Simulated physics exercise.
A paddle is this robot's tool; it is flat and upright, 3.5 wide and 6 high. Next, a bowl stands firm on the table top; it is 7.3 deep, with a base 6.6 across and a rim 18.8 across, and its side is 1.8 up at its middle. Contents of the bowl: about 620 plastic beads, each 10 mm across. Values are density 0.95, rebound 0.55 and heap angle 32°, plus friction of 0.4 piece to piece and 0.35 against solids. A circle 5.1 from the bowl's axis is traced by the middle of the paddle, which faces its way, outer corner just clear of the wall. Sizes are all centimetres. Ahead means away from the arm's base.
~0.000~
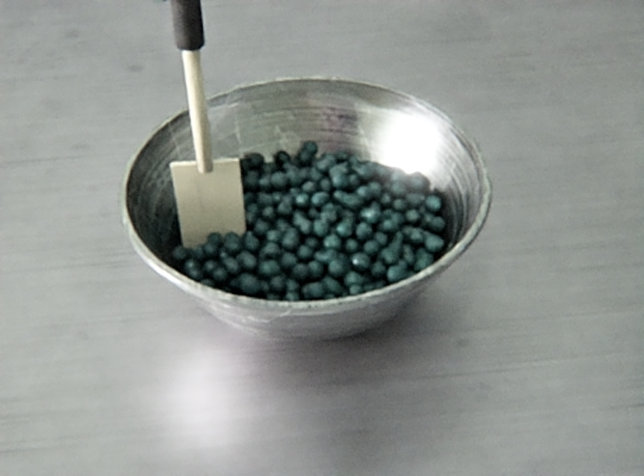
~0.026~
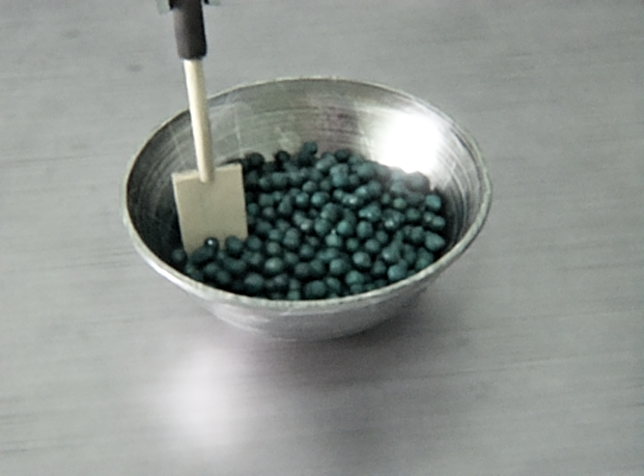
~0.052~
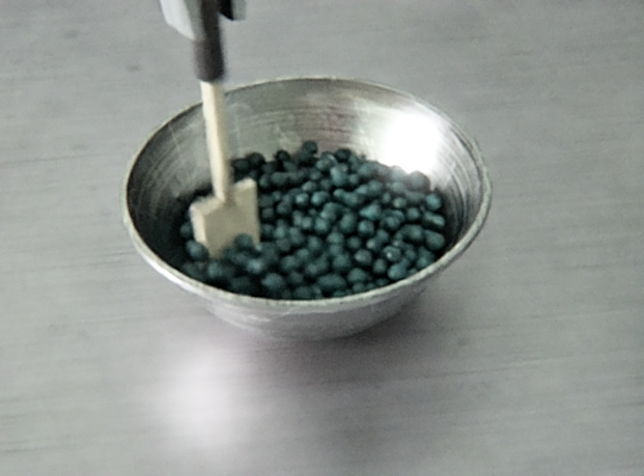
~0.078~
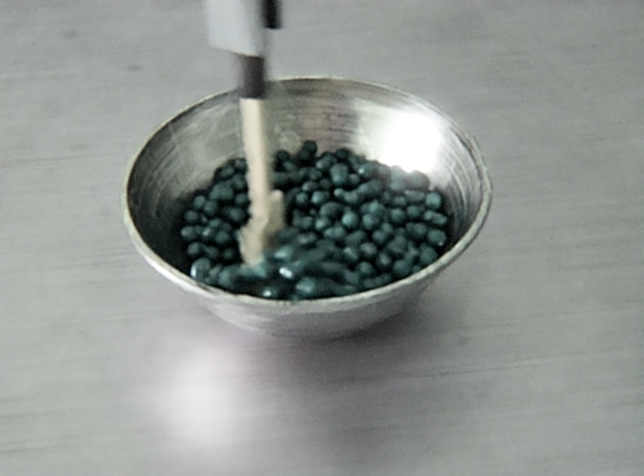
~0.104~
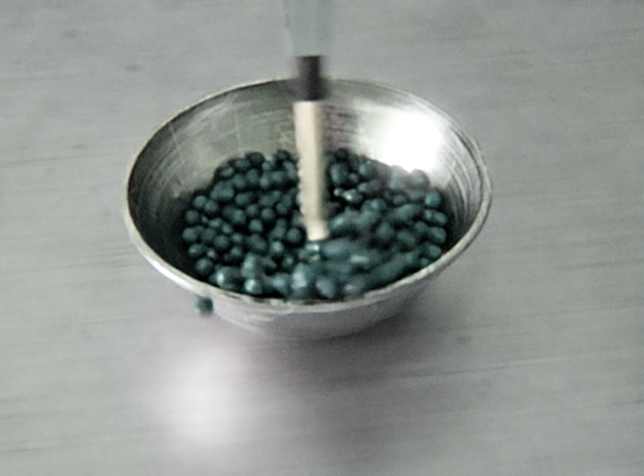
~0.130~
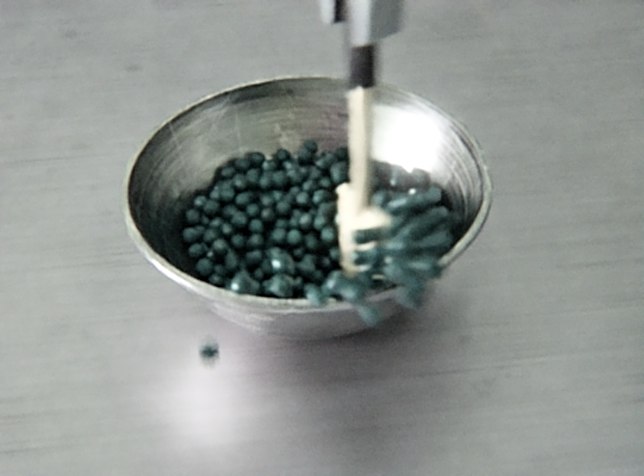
A robot arm sweeping a pale paddle rightward through dark green beads in a metal bowl, knocking some over the near rim.
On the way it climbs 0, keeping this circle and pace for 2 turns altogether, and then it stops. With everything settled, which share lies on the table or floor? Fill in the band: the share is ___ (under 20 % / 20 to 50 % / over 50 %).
The share is 20 to 50 %.
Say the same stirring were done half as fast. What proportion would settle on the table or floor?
Near 10 in a hundred, it would be.
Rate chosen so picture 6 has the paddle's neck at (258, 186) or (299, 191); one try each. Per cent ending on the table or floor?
Well, about 10 percent the first time and about 30 percent the second.
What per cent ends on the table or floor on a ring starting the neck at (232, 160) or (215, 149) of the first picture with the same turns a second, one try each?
35 and 40 %.
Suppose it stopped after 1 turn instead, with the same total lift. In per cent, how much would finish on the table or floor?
I'd expect around 30 per cent.
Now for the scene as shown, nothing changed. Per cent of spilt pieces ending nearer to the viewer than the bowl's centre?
Around 50 %.
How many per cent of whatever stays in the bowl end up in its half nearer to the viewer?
Around 55 percent of it.
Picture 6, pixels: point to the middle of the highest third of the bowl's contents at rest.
It is centred near (282, 260).
After 0.34 s, 351° round, highest piece 12 above the table; 493 in the bowl, 60 on the table or floor, 71 in flight or on the tool.
After 0.56 s, 222° round, highest piece 13 above the table; 411 in the bowl, 178 on the table or floor, 35 in flight or on the tool.
After 0.87 s, 0° round, highest piece 6 above the table; 369 in the bowl, 251 on the table or floor, 4 in flight or on the tool.
After 1.57 s, 0° round, highest piece 5 above the table; 369 in the bowl, 255 on the table or floor.
At rest, 369 in the bowl, 255 on the table or floor. That is 41 % on the table or floor.
